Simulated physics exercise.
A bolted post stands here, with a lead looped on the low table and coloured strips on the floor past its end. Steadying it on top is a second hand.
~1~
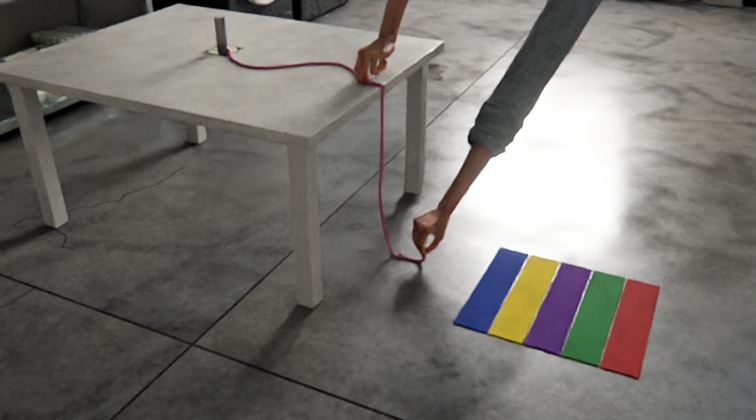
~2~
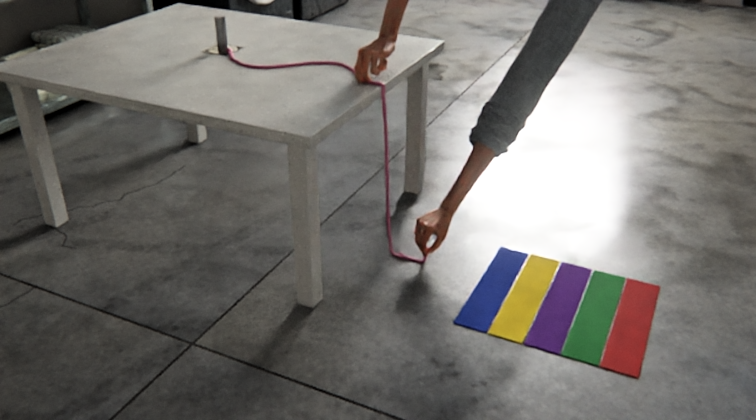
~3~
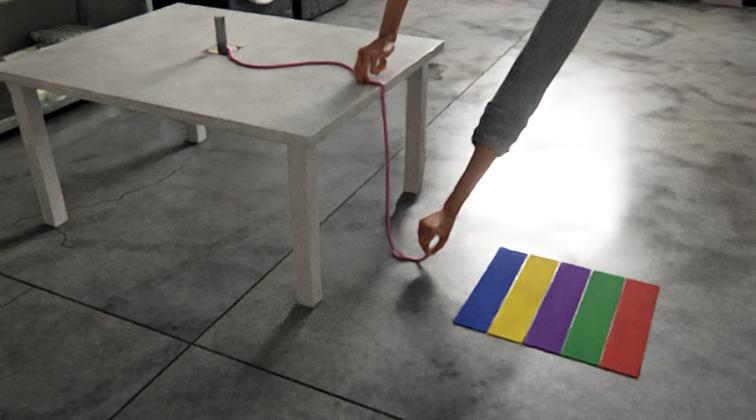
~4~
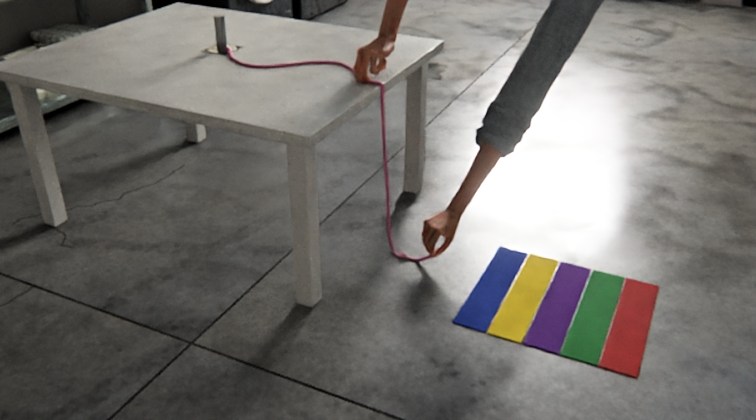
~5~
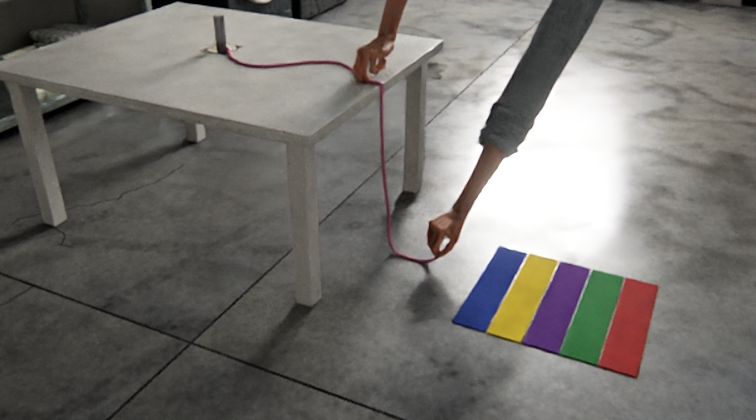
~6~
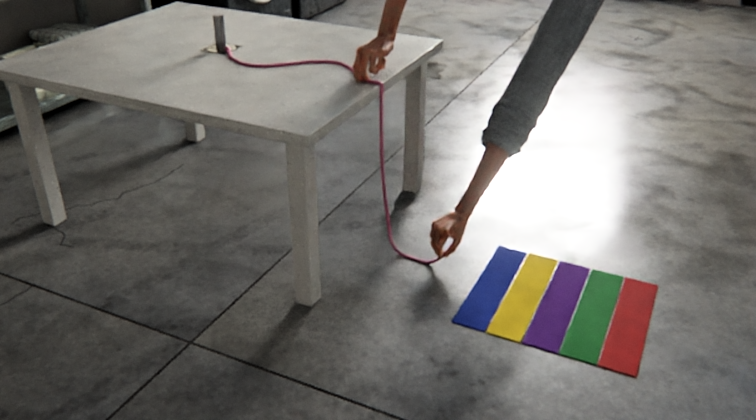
On a grey concrete floor, a pinkish-red cord runs from a small upright post across a pale table and over its edge, one hand pinching it there. Another hand holds the lower end near the floor and shifts it slightly right, toward flat blue, yellow, purple, green and red strips.
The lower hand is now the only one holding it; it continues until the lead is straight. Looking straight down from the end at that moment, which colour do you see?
You see green.
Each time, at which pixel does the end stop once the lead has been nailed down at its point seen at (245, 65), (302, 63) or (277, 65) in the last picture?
Estimated spots in sequence: (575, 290), (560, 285), (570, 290).
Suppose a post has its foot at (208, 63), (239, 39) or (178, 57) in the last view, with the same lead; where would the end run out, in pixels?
In order, the pixels are (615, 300), (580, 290) and (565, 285).
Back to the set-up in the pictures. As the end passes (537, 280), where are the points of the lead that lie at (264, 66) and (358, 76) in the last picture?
Roughly (290, 61) for the first and (386, 95) for the second.
Early on, end near (537, 281); over yellow.
Midway, end near (573, 290); over purple.
At the end of the slack, end near (595, 296); over green. It gets as far as the green strip.
